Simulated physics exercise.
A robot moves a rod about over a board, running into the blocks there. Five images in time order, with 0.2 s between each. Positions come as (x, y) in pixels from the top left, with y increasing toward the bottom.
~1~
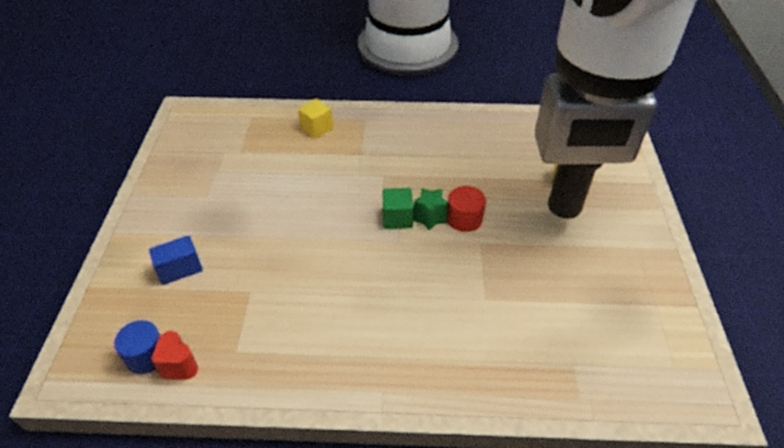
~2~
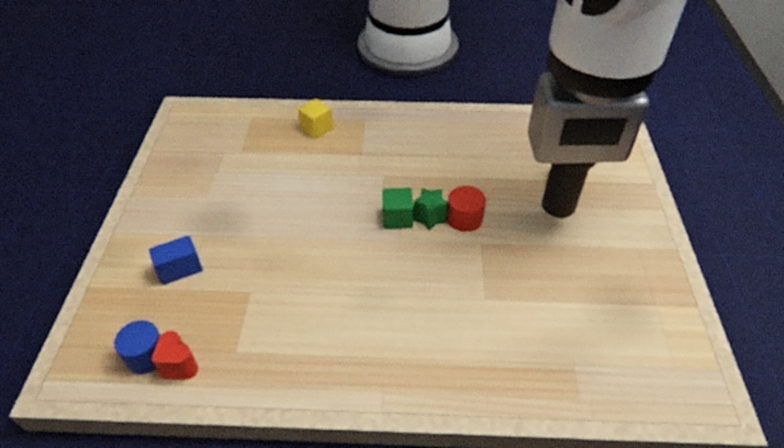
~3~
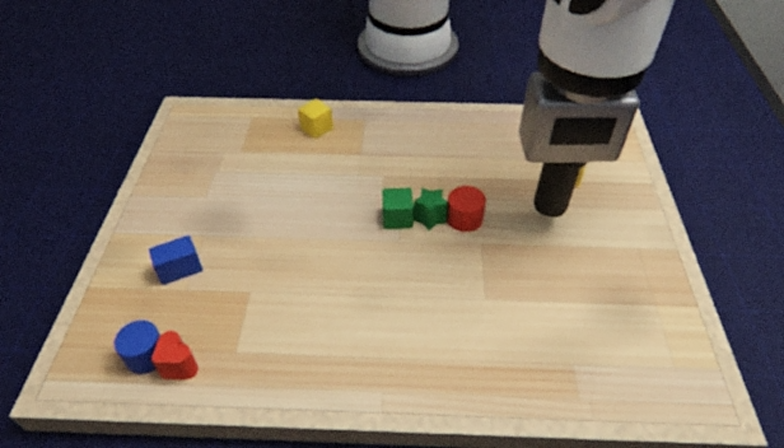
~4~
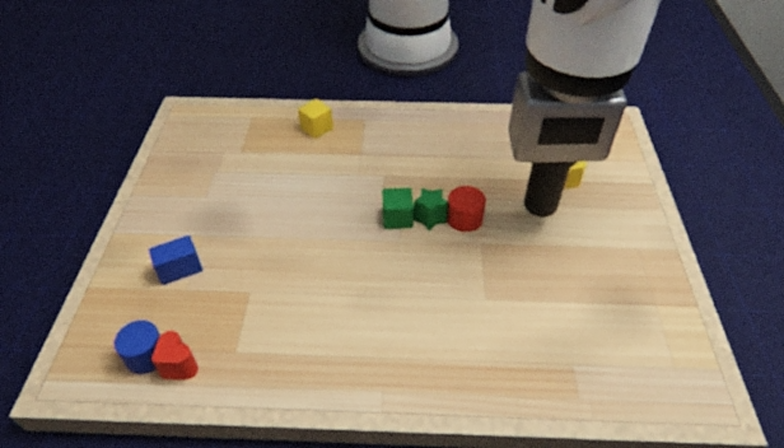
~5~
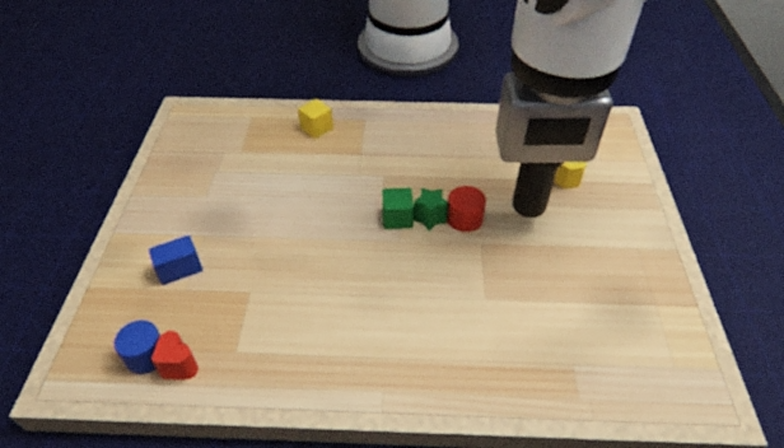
At first, a robot arm holds a dark rod upright over a wooden board, to the right of a row made up of a green square, a green star and a red disc. The rod slides slowly left toward the red disc, gradually revealing a yellow block behind it, while the blocks stay still.
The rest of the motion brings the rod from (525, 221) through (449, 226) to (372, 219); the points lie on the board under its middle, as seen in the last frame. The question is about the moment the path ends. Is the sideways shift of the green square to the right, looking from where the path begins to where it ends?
Answer: Yes.
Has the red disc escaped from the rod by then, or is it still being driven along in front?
Before the rod.
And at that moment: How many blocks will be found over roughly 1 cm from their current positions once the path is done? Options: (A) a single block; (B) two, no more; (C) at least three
Answer: C.
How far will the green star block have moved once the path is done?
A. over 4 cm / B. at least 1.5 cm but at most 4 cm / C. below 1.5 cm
Option A.
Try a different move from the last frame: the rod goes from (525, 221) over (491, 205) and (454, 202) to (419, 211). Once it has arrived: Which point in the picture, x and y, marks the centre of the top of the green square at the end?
It comes to (377, 202).
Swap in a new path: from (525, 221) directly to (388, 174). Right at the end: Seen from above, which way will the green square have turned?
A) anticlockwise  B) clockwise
Choice B: Clockwise.
On the path given first. One third of the way, rod at (477, 212); green square at (378, 196), turned 15° clockwise; green star block at (410, 201), turned 10° clockwise; red disc at (441, 200).
Two thirds of the way, rod at (424, 211); green square at (330, 192), turned 40° clockwise; green star block at (357, 200); red disc at (388, 199).
At the end, rod at (371, 205); green square at (279, 186), turned 40° clockwise; green star block at (305, 195); red disc at (336, 193); yellow hexagon unmoved.
